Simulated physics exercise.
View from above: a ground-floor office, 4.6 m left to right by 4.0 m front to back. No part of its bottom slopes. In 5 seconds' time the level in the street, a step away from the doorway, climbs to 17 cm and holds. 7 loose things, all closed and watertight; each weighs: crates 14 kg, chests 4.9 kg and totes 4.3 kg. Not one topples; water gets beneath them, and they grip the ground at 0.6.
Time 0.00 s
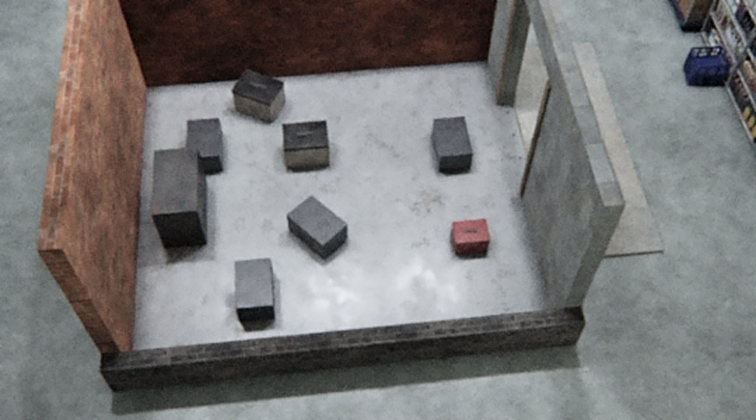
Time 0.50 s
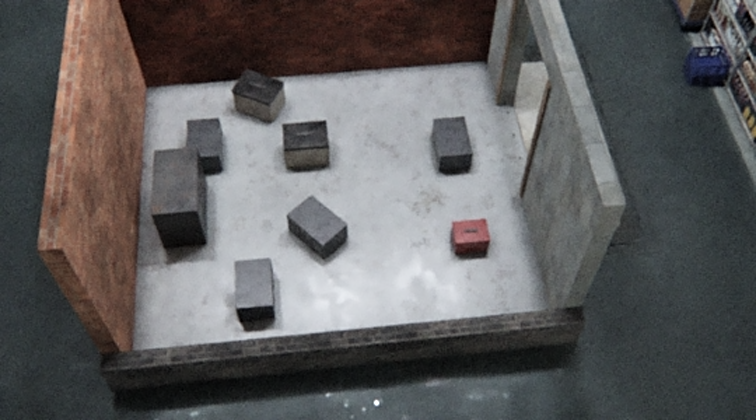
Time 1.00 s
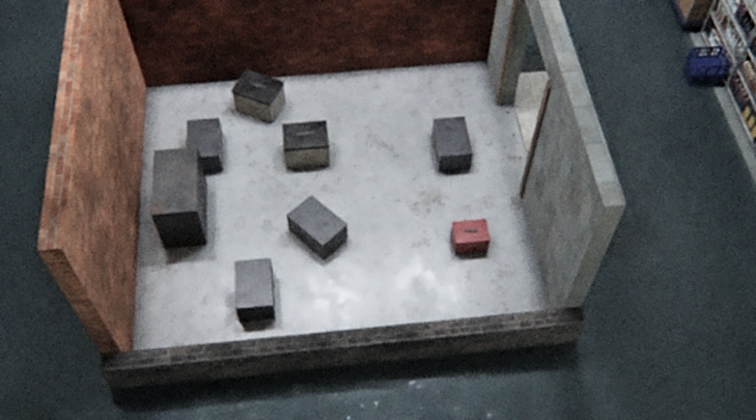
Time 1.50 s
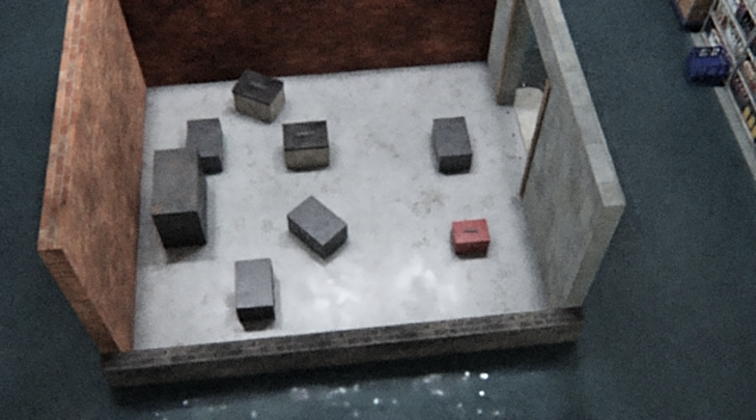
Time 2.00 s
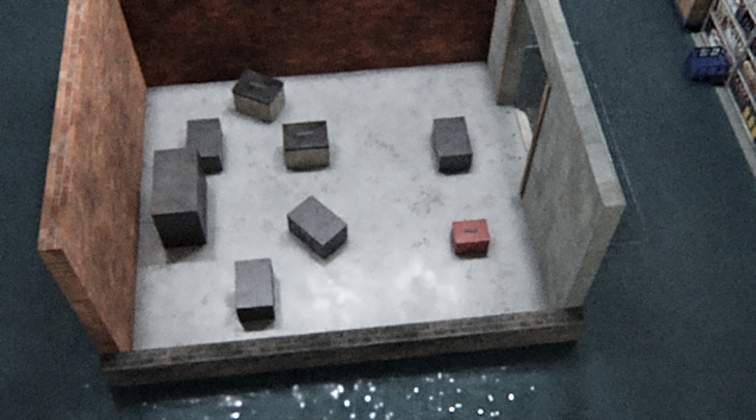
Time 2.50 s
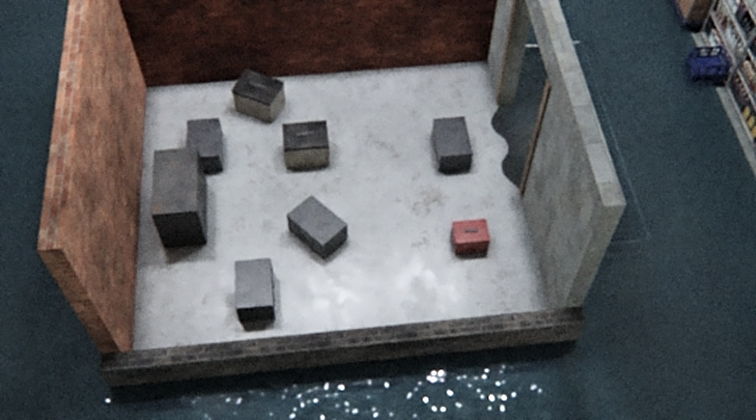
A roofless room with brick and grey walls stands on open ground, seen from high above. Dark grey blocks and two boxes with tan sides sit across its pale floor, a small red box at the right, and a blue crate lies by shelves at the upper right. Dark water spreads outside, glinting in front, then edges through the right doorway, while the boxes and camera stay still.
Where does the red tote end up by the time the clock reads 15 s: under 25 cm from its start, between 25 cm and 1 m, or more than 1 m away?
It remains near its spot.
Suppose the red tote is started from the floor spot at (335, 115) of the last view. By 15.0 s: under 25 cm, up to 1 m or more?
What happens is it gets pushed a long way.
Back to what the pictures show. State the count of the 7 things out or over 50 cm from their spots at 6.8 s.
The number by then is 1.
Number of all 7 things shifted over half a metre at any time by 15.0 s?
By my tally, 5.
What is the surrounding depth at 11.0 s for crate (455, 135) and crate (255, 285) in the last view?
Around 8 cm and 5 cm.
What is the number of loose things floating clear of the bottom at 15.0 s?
Then: 7.
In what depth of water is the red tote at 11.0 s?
I'd put it at about 2 cm.
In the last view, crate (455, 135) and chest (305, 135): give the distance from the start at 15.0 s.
In that order: 300 cm, 200 cm.
After 3.5 s the red tote is near (471, 231), 0.0 m from its start, aground; 0 afloat.
After 6.8 s the red tote is near (473, 239), 0.1 m from its start, aground; 0 afloat.
After 11.0 s the red tote is near (473, 239), 0.1 m from its start, aground; 4 afloat.
After 15.0 s the red tote is near (473, 230), 0.0 m from its start, afloat; 7 afloat.
